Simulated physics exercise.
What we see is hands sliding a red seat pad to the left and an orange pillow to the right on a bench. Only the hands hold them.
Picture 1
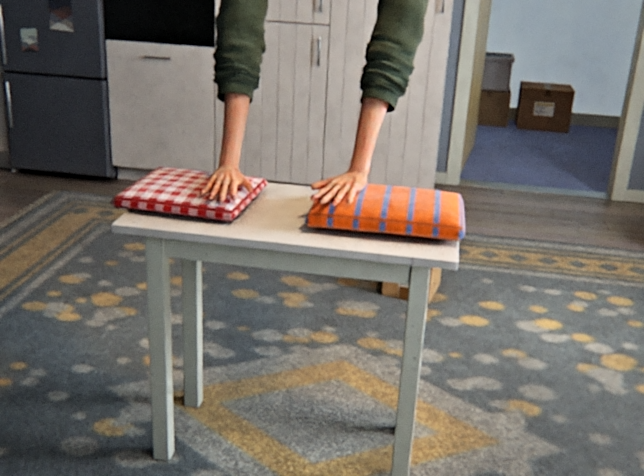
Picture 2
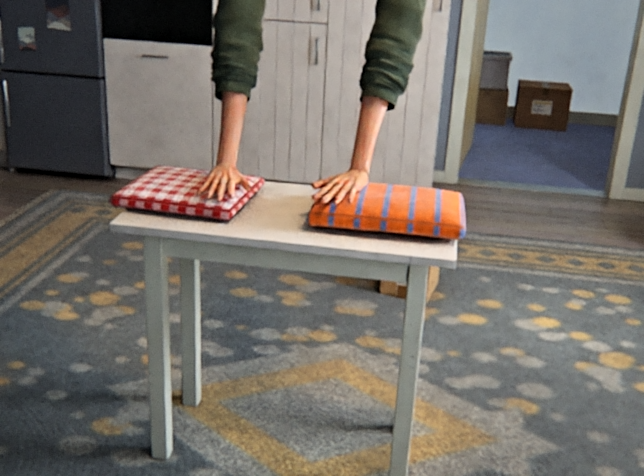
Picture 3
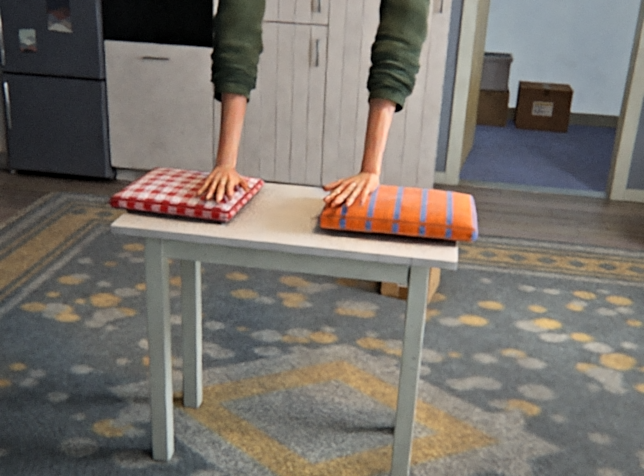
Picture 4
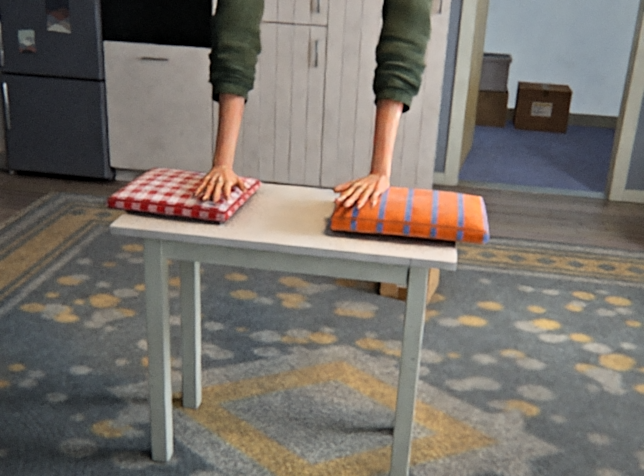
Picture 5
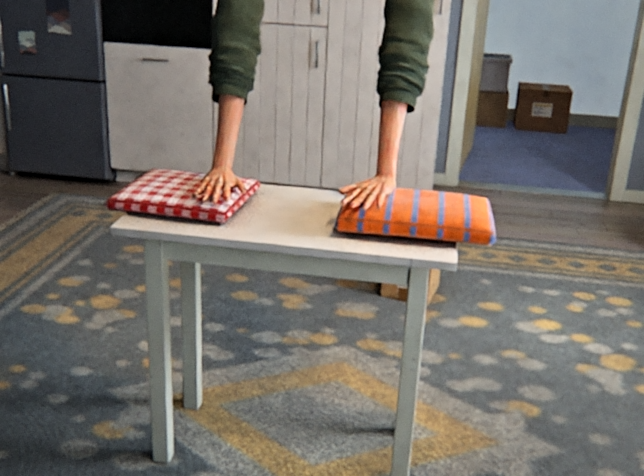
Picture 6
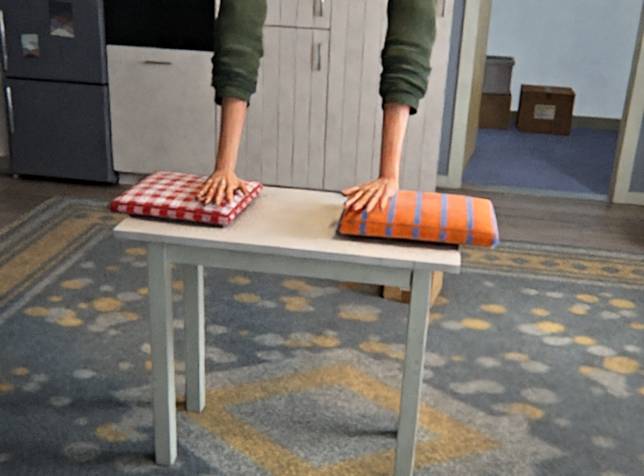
To begin with, two hands rest on a red checked pad and an orange striped pillow at opposite ends of a white bench. The left hand nudges the pad very slightly left, while the right hand slides the pillow farther right, its outer end jutting a little past the edge.
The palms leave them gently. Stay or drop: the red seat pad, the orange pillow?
In the end the red seat pad holds its place, the orange pillow stays up there.
Then, 0.68 s after the last picture, seat pad lying still; pillow lying still.
At rest, seat pad lying still; pillow lying still. The red seat pad stays up there and the orange pillow remains on top.
